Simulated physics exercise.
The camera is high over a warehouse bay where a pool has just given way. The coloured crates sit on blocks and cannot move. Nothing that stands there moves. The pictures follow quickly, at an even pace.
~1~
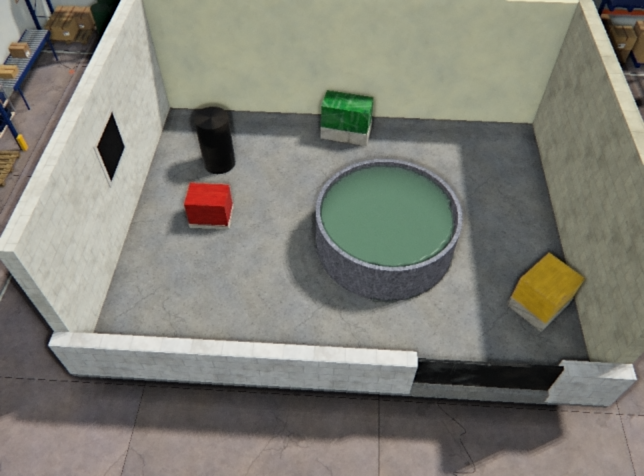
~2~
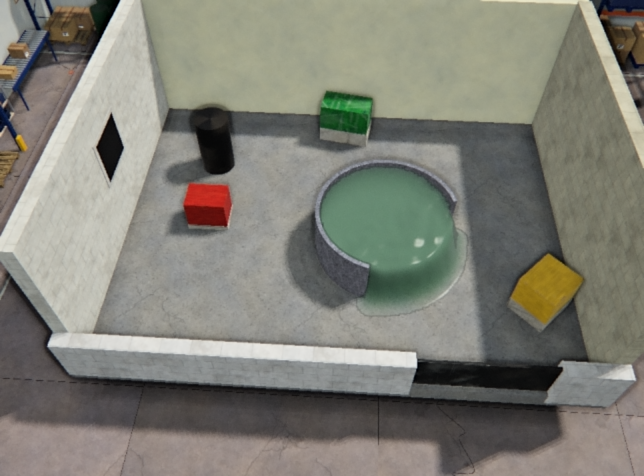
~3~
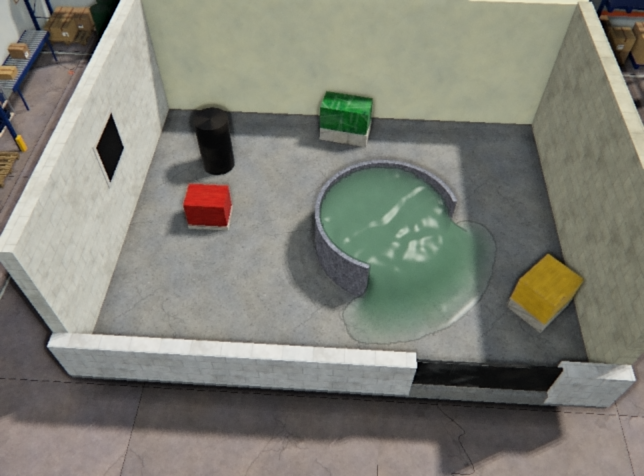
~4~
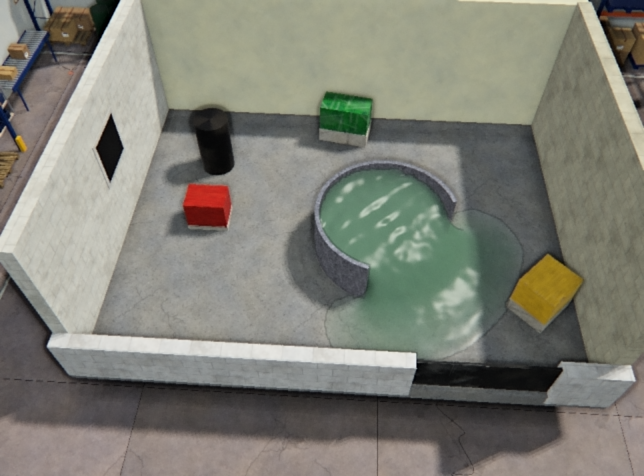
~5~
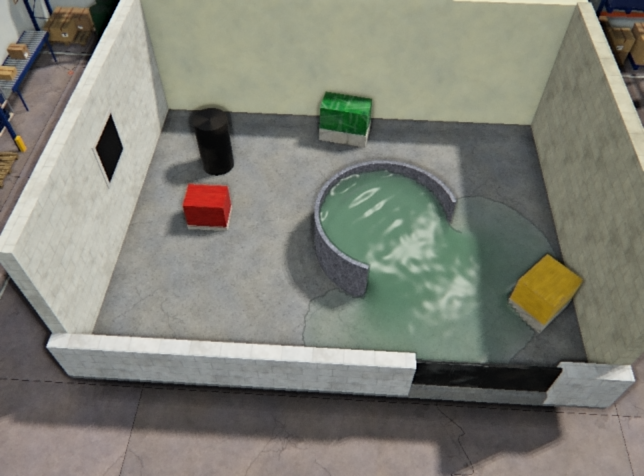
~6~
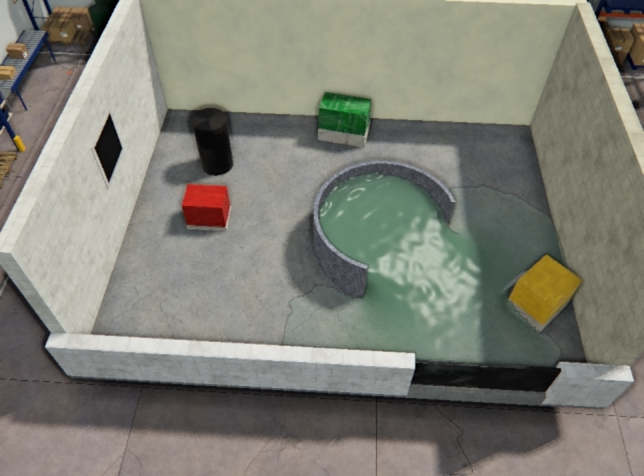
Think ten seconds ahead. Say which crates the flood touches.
The yellow crate is soaked; the green crate keeps dry; the red crate is soaked.
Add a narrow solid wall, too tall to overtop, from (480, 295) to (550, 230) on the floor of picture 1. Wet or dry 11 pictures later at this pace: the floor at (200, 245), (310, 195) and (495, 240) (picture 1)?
In that order: Clear, not flooded, awash.
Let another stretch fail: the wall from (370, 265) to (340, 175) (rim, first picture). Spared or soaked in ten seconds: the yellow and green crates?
In short: Yellow remains dry, green is spared.
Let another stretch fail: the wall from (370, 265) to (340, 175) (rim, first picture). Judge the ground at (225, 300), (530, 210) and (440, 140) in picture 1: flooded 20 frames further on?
In turn: Under water, not flooded, clear.
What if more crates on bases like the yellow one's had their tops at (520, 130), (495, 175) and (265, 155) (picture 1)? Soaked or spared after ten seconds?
In that order: Is soaked, is wetted, keeps dry.
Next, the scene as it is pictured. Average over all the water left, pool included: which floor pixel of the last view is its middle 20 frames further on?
I would point to (441, 274).
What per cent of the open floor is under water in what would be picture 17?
Some 40 per cent.
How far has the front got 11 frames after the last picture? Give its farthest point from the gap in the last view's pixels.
Roughly at (84, 355).
A moment on, water covers 25 % of the floor; the yellow crate water round its plinth, the green crate not reached, the red crate not reached.
Next, water covers 40 % of the floor; the yellow crate water round its plinth, the green crate not reached, the red crate not reached.
Then, water covers 65 % of the floor; the yellow crate water round its plinth, the green crate not reached, the red crate water round its plinth.
Later, water covers 95 % of the floor; the yellow crate water round its plinth, the green crate water round its plinth, the red crate water round its plinth.
In the end, water covers 100 % of the floor; the yellow crate was topped, the green crate stayed above the water, the red crate was topped.
